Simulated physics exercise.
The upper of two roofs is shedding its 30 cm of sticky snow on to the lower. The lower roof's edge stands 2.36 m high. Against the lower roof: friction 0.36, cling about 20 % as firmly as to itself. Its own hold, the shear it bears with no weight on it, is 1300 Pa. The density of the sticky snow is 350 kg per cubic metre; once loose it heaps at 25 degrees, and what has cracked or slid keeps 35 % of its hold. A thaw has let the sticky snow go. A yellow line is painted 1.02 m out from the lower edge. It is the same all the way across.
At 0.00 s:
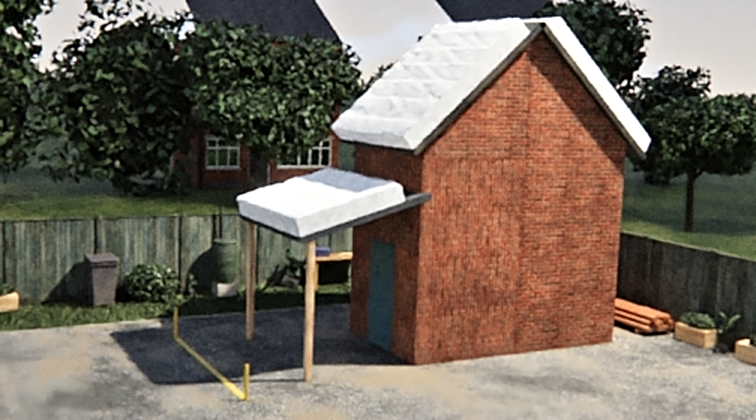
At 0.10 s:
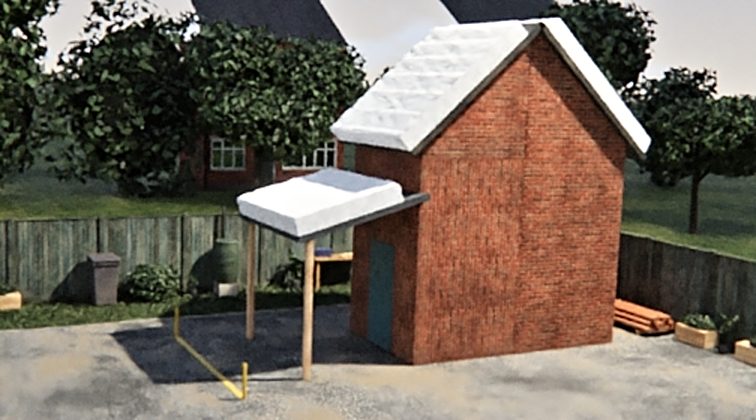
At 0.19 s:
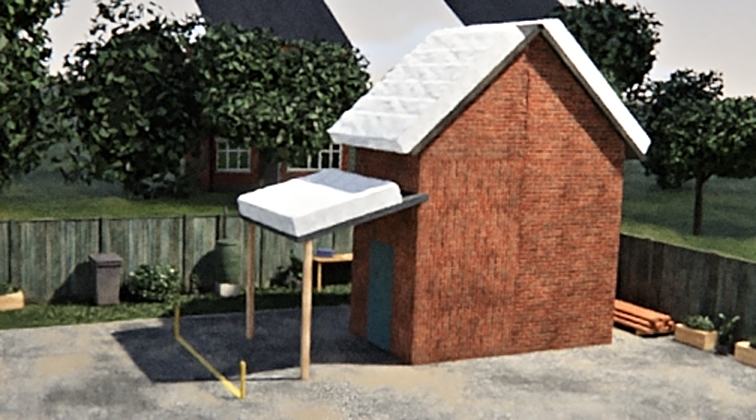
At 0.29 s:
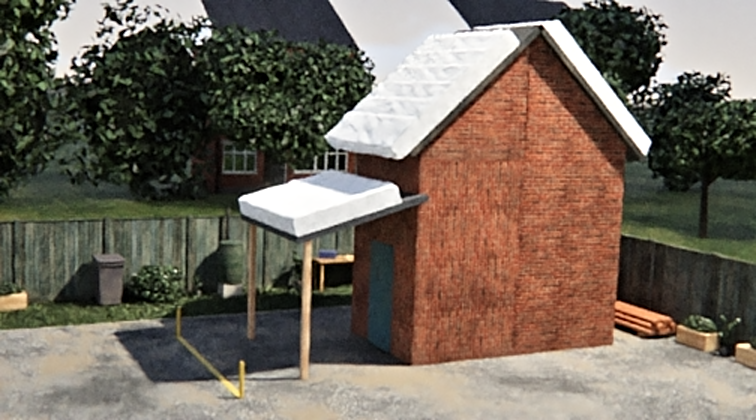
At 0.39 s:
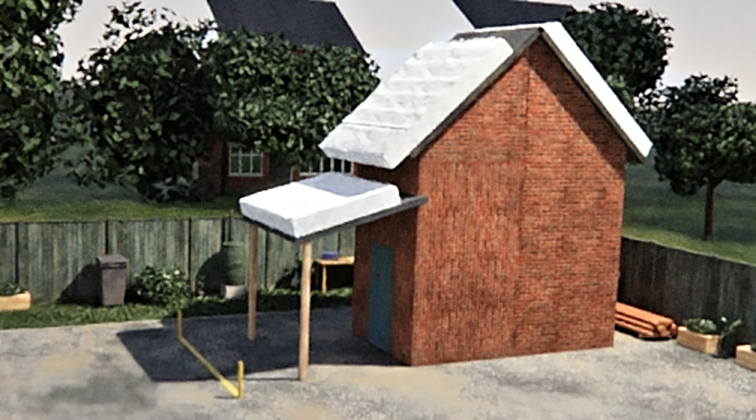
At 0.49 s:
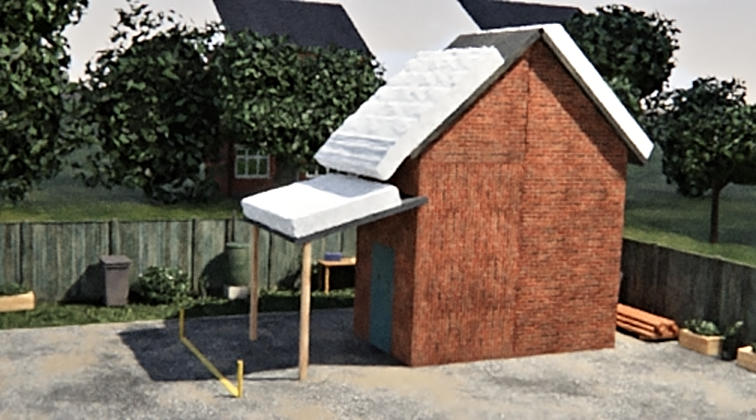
In the video, a thick layer of white snow on the left slope of a small brick building slides gradually down in one piece, baring dark roof near the ridge and overhanging the edge above a lower snow-covered roof.
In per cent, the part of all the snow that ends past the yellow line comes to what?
Close to 44 per cent.
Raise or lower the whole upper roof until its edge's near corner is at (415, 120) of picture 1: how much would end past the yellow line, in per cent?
In that case some 55 per cent.
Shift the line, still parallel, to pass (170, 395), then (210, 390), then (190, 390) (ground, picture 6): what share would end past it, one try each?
In that order: 18 %, 35 %, 25 %.
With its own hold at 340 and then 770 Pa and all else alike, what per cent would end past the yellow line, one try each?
In turn about 60 %, 55 %.
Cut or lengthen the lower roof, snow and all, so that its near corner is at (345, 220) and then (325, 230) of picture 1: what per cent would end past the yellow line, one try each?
In turn about 45 %, 45 %.
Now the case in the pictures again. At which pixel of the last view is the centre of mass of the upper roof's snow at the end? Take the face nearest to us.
Near (257, 299).
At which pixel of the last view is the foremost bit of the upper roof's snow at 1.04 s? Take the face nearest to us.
At about (305, 203).
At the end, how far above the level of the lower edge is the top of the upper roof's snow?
Roughly 0.9 m.
After 1.04 s, none is below the lower edge and 0 % is past the line.
After 1.69 s, 22 % is below the lower edge and 16 % is past the line.
After 2.35 s, 60 % is below the lower edge and 41 % is past the line.
After 3.00 s, 62 % is below the lower edge and 44 % is past the line.
After 4.10 s, at the end, 62 % is below the lower edge and 44 % is past the line.
